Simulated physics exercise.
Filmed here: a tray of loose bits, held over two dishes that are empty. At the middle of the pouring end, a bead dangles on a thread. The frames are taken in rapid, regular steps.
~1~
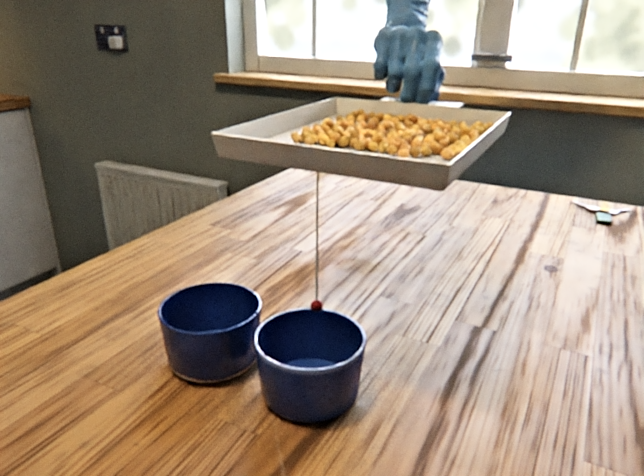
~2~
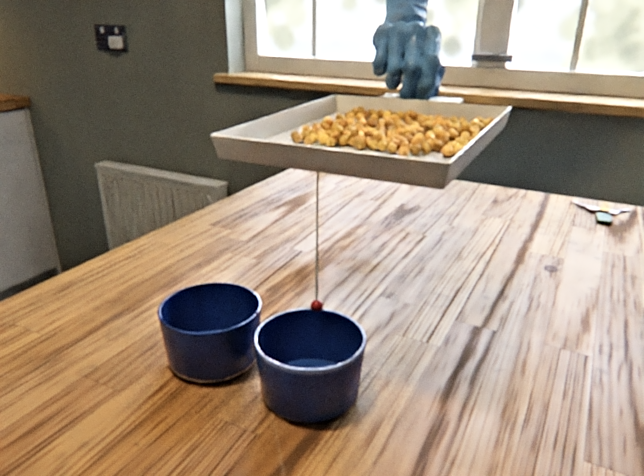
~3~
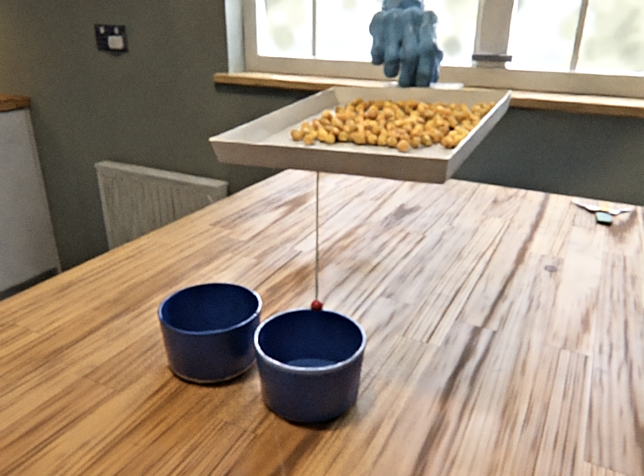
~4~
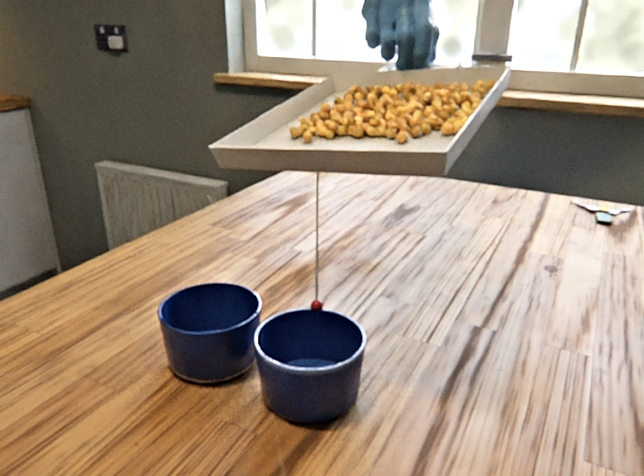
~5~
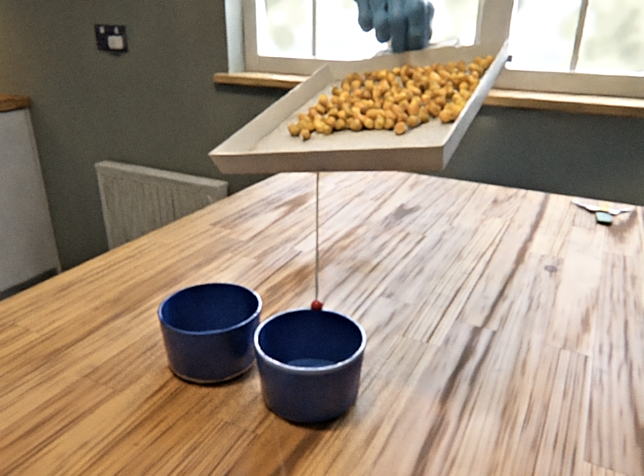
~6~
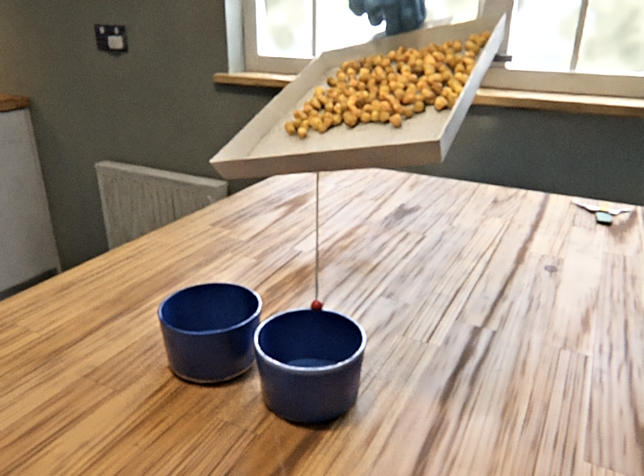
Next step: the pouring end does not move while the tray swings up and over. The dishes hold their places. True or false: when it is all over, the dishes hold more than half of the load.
True.
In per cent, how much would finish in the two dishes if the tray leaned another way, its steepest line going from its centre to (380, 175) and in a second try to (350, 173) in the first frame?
First case about 10 percent; second case about 20 percent.
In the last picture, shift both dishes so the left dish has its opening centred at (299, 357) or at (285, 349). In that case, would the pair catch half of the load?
Place 1: Lower than half; place 2: Lower than half.
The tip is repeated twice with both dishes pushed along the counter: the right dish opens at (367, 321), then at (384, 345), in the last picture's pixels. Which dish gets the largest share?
Placement one: The left-positioned dish. Placement two: The left-positioned dish.
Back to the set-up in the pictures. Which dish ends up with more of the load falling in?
Winning side: Left of the pair.
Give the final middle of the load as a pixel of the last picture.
(226, 348).
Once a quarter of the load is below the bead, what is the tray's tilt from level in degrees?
Roughly 100 degrees at that moment.
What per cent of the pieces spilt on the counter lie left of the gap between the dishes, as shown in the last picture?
Left fraction: Around 50 per cent.
Shortly afterwards, tray tipped steeply; all but a few on the tray; a little in the air.
Next, tray tipped past a quarter turn; near a third on the tray; only a few in the right dish; near a third in the left dish; a little outside both; near a quarter in the air.
Some moments later, tray tipped past a quarter turn; a little in the right dish; near two thirds in the left dish; near a third outside both.
In the end, tray tipped past a quarter turn; a little in the right dish; near two thirds in the left dish; near a third outside both.
